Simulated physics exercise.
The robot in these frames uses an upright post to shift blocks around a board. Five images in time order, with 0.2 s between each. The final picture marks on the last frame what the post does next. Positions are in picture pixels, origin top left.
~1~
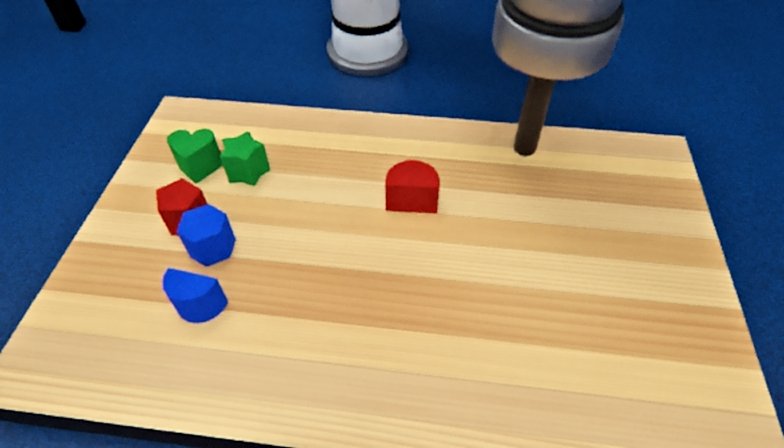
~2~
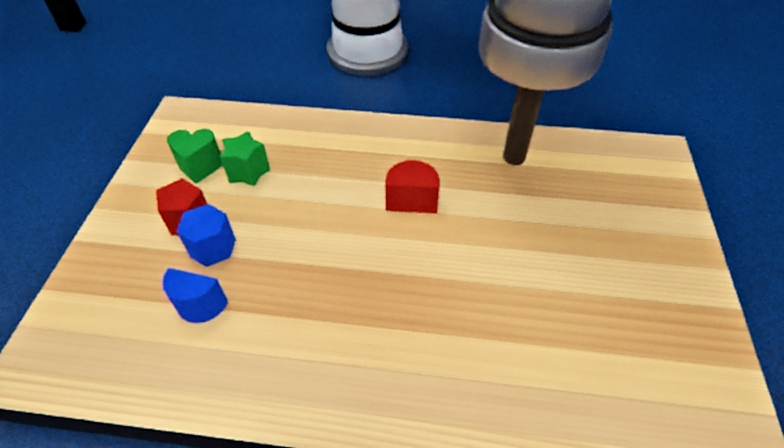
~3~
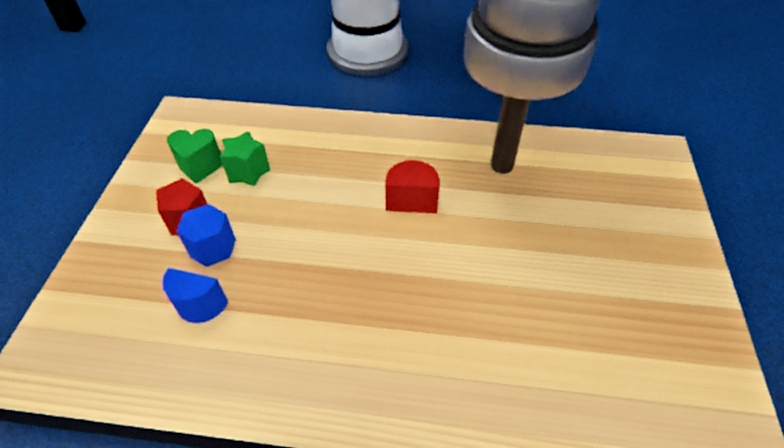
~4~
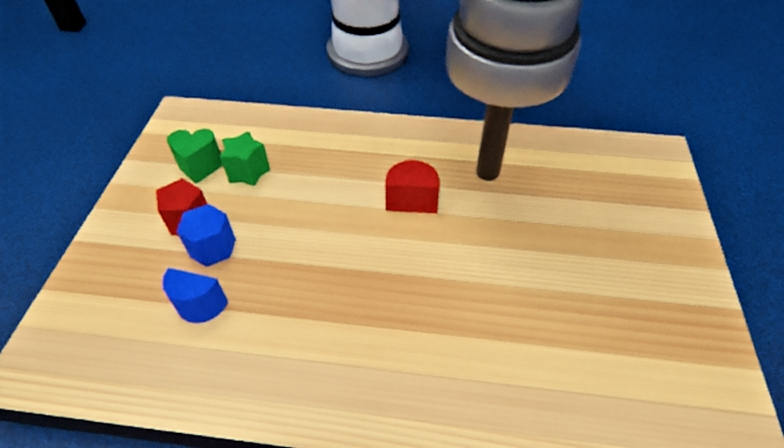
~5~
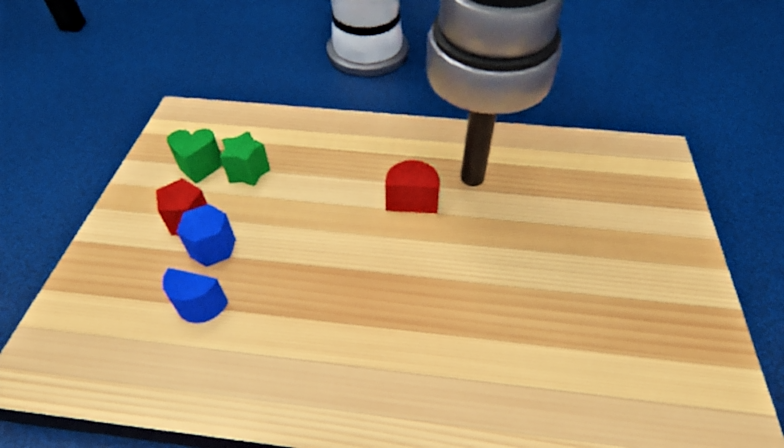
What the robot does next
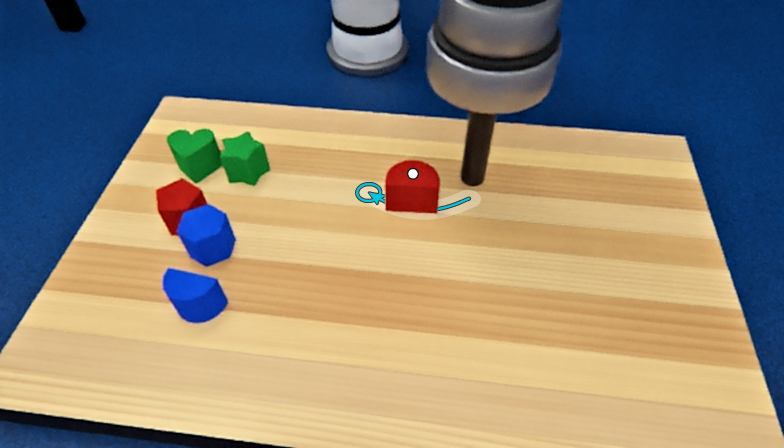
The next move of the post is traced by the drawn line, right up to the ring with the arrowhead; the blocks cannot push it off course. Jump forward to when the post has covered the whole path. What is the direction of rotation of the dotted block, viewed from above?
Short answer: Clockwise.
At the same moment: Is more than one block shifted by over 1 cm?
No
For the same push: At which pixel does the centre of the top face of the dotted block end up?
I'd expect the centre of its top face to be at (340, 149).
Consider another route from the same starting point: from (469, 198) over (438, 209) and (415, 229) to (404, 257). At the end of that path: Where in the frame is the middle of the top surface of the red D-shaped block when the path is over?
The centre of its top will be at (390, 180).
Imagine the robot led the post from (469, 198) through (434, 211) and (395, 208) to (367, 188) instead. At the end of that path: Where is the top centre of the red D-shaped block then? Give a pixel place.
It will likely be found at (338, 146).
The drawn path runs from (469, 198) through (436, 209) and (399, 207) to (369, 192); the dot is on the red D-shaped block.
On the path given first. One third of the way, post (437, 190); red D-shaped block (401, 173).
Two thirds of the way, post (399, 187); red D-shaped block (368, 165), turned 35° clockwise.
At the end, post (368, 172); red D-shaped block (340, 149), turned 40° clockwise.
